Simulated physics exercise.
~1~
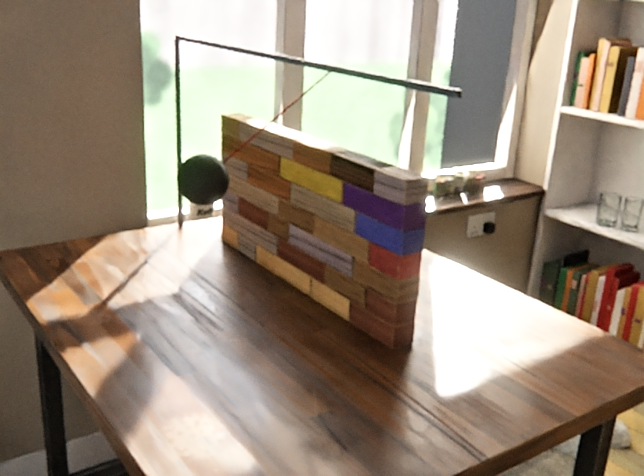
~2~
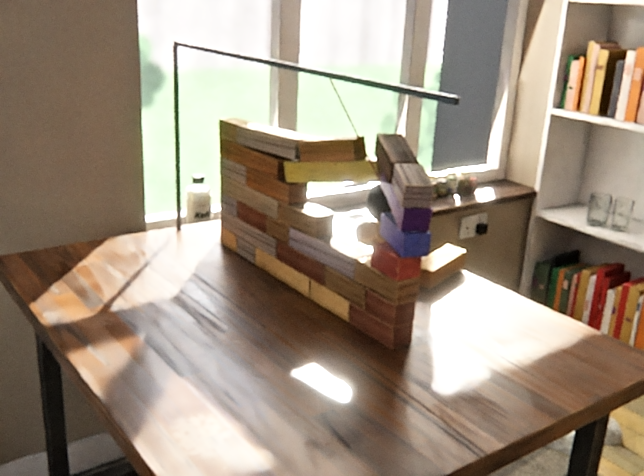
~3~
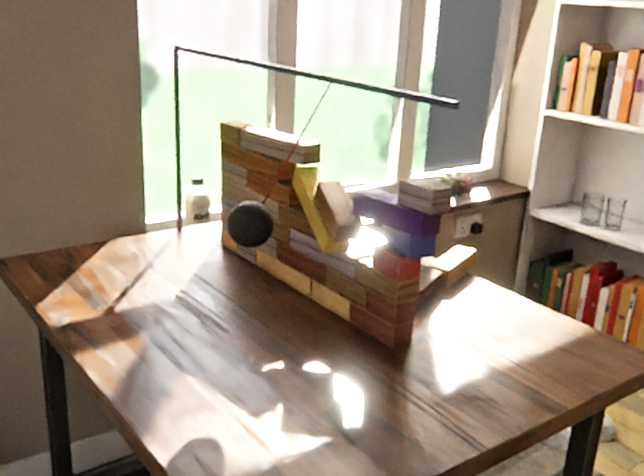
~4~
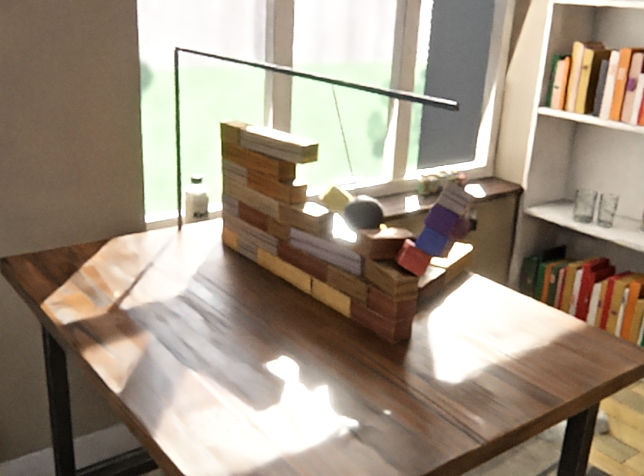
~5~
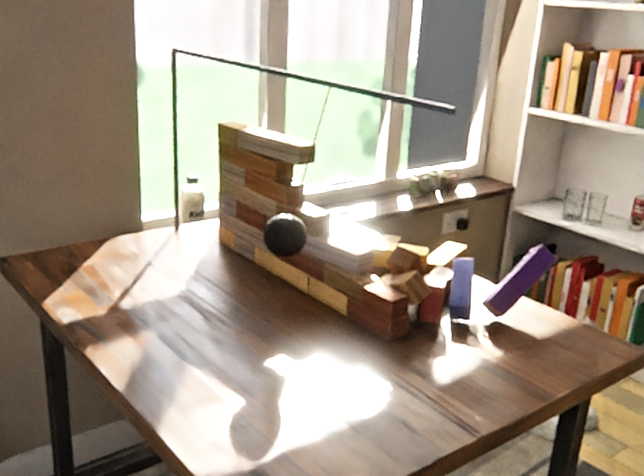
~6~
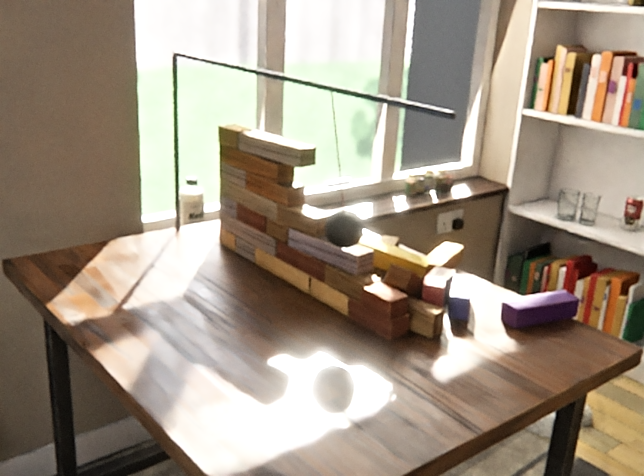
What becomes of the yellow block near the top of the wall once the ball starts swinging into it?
It tilts and drops from its place, ending up lower down among the tumbled blocks at the right end of the wall.
